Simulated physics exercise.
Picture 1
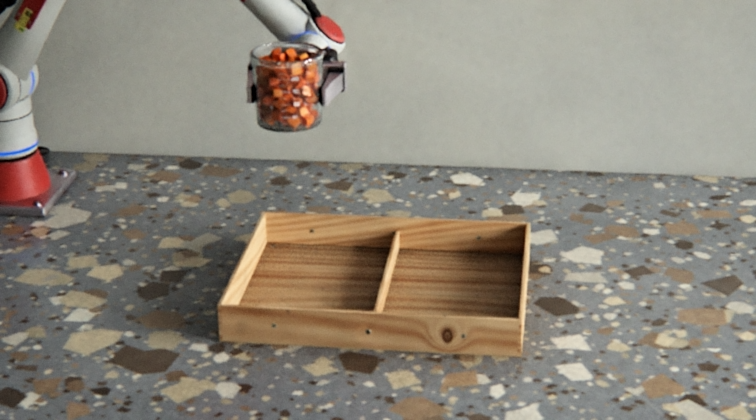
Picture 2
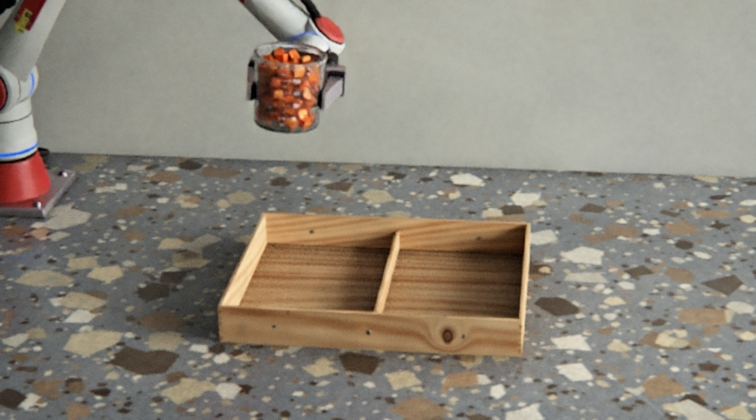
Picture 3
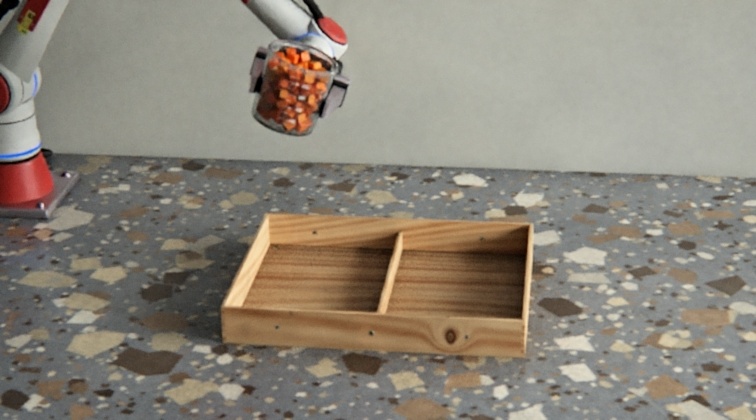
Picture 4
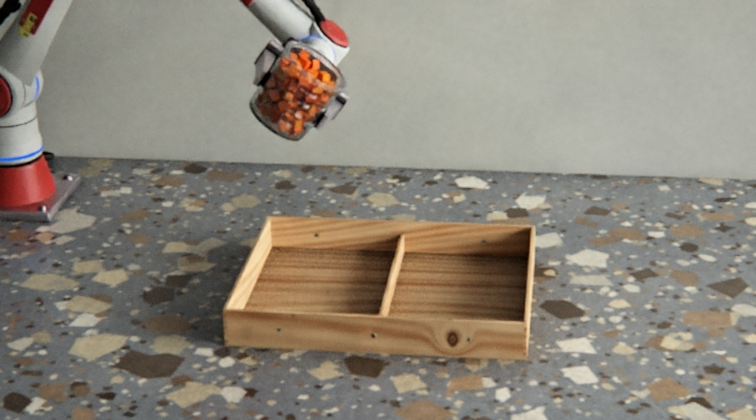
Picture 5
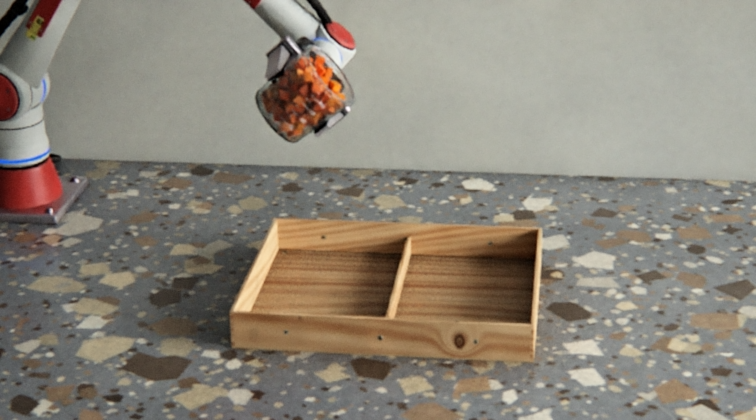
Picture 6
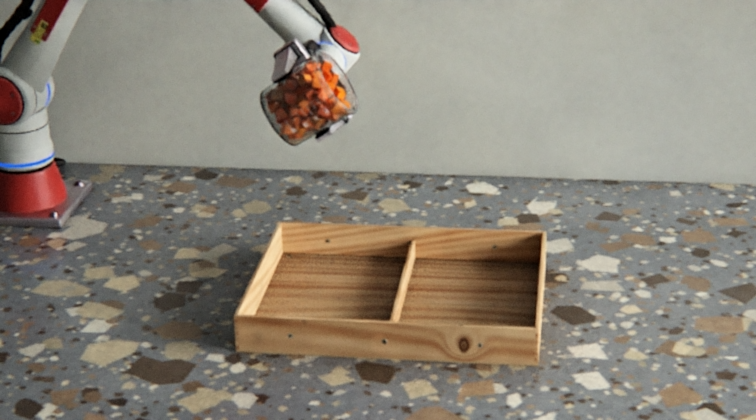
A robot arm with red joints holds a clear cup of orange-red diced vegetables upright above a speckled surface, behind a divided wooden tray. The gripper gradually tilts the cup forward, to the right, until it leans steeply, shifting it slightly right while the pieces stay inside.
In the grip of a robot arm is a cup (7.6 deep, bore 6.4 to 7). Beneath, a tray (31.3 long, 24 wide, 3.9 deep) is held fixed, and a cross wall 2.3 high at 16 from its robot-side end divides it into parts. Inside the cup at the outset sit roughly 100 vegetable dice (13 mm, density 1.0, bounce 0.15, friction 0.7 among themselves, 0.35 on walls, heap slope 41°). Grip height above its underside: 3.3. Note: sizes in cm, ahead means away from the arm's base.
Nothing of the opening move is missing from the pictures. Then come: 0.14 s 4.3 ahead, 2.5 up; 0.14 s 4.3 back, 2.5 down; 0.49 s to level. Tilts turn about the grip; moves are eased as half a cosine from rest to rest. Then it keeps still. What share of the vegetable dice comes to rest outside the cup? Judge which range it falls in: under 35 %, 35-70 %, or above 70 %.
It falls under 35 %.
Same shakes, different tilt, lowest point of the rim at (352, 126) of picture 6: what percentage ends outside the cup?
Somewhere around 65 %.
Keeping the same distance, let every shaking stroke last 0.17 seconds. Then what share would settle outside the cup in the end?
That gives about 10 percent.
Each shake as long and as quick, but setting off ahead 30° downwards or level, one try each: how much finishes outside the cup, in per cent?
Roughly 5 per cent, then 10 per cent.
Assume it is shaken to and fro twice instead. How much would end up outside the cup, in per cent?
Then about 30 per cent.
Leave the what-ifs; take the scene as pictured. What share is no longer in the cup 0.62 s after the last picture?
Share out so far: Near 20 %.
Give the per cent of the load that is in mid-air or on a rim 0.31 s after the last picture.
Roughly 17 per cent.
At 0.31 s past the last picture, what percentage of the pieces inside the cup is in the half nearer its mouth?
Close to 50 in a hundred.
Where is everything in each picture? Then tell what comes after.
In the first picture, cup middle at (288, 88), level; upper third of the load around (288, 68), from x 260 to 315, top at y 55; 103 in the cup.
In the second picture, cup middle at (288, 89), tilted 5° forward; upper third of the load around (290, 70), from x 265 to 315, top at y 55.
In the third picture, cup middle at (292, 90), tilted 19° forward; upper third of the load around (293, 72), from x 260 to 320, top at y 50.
In the fourth picture, cup middle at (295, 94), tilted 37° forward; upper third of the load around (301, 76), from x 260 to 330, top at y 55.
In the fifth picture, cup middle at (303, 97), tilted 51° forward; upper third of the load around (307, 81), from x 265 to 340, top at y 60.
In the sixth picture, cup middle at (307, 101), tilted 56° forward; upper third of the load around (310, 85), from x 270 to 345, top at y 65; 103 in the cup.
Then, 0.31 s later, tilted 56° forward, highest piece 26 above the table; 85 in the cup, 18 in flight or on a rim.
Then, 0.62 s later, tilted 13° forward, highest piece 28 above the table; 84 in the cup, 10 in the robot-side part, 9 in the far-side part.
Then, 0.97 s later, level, highest piece 28 above the table; 84 in the cup, 10 in the robot-side part, 9 in the far-side part.
Then, 2.02 s later, level, highest piece 28 above the table; 84 in the cup, 10 in the robot-side part, 9 in the far-side part.
At rest, 84 in the cup, 10 in the robot-side part, 9 in the far-side part. That is 18 % outside the cup.
